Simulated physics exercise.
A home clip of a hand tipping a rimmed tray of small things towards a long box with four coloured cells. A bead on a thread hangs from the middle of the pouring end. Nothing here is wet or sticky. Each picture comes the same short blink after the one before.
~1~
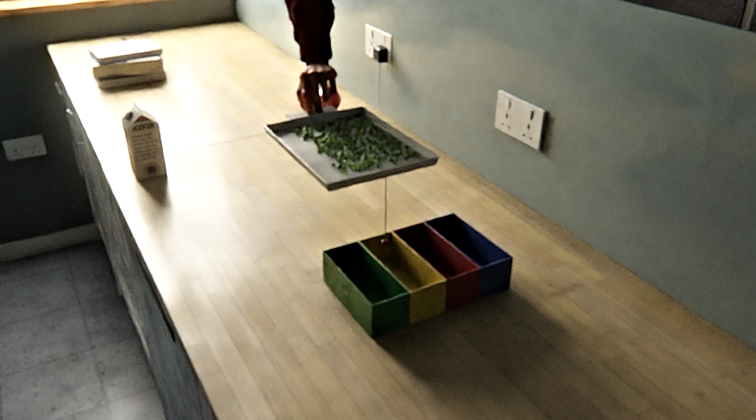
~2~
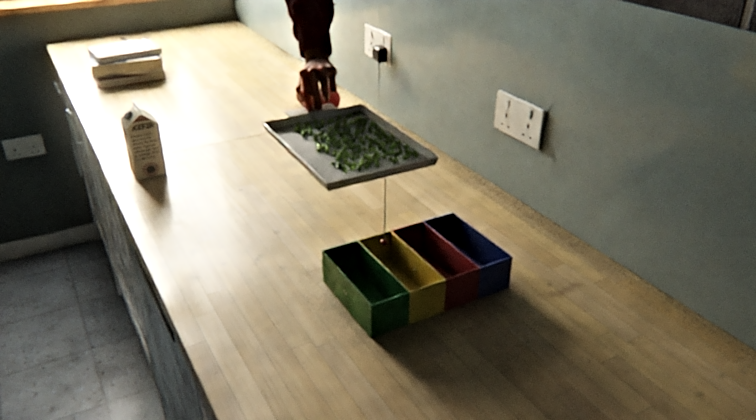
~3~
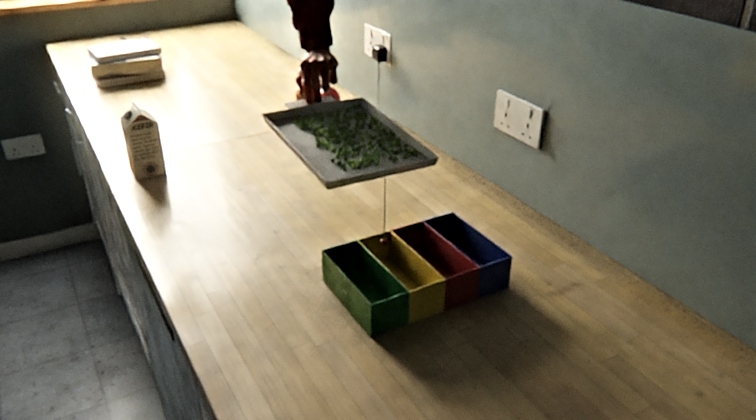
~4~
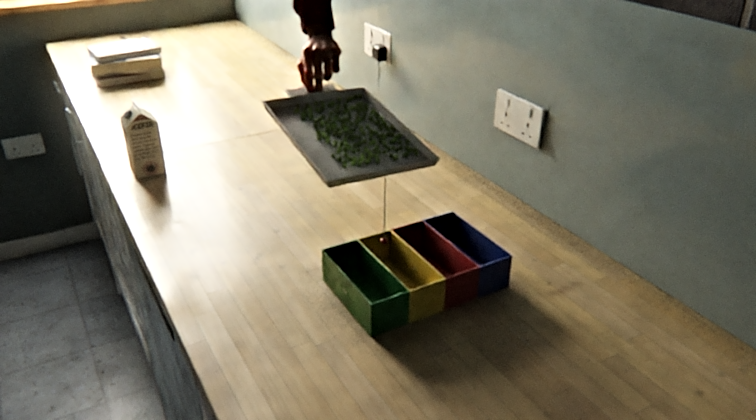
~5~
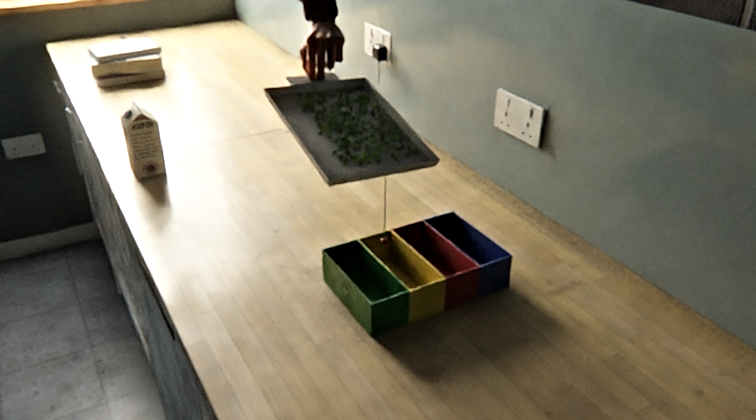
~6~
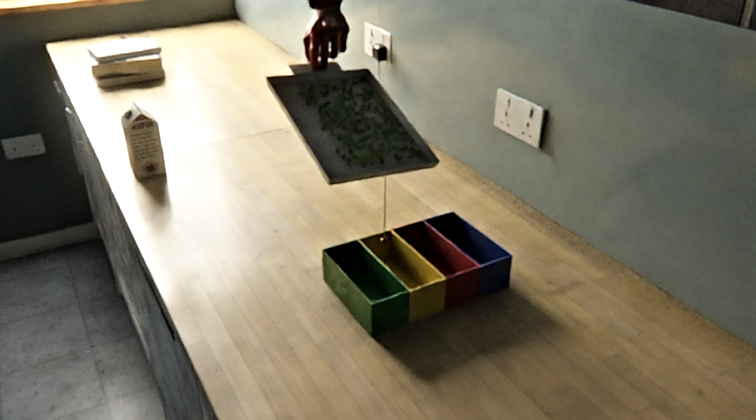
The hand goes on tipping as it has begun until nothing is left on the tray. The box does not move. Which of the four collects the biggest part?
The red one ends fullest.
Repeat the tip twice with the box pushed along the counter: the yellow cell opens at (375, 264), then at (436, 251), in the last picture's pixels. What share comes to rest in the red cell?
In turn 30 and 10 in a hundred.
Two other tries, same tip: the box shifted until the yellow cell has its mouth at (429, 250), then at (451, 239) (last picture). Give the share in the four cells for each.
The first gives 100 %, the second 90 %.
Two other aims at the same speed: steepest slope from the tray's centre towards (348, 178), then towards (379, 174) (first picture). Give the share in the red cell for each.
First some 0, then 30 per cent.
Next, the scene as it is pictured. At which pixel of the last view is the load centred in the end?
Roughly at (438, 281).
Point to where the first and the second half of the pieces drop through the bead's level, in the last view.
Early half (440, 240), late half (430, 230).
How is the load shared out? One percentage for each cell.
Green cell near 0; yellow cell near 20; red cell near 70; blue cell near 10.
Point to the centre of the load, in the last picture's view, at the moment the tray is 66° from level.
Close to (418, 169).
Soon, tray tipped steeply; about two thirds on the tray; a small part in the red cell; a small part in the yellow cell; a small part in the blue cell; a small part falling or outside the box.
A while on, tray tipped past a quarter turn; a stray few on the tray; about half in the red cell; about a quarter in the yellow cell; a small part in the blue cell; a small part falling or outside the box.
Towards the end, tray tipped past a quarter turn; about two thirds in the red cell; about a quarter in the yellow cell; a small part in the blue cell; a stray few falling or outside the box.
Finally, tray tipped past a quarter turn; about two thirds in the red cell; about a quarter in the yellow cell; a small part in the blue cell; none in the green cell; a stray few outside the box.
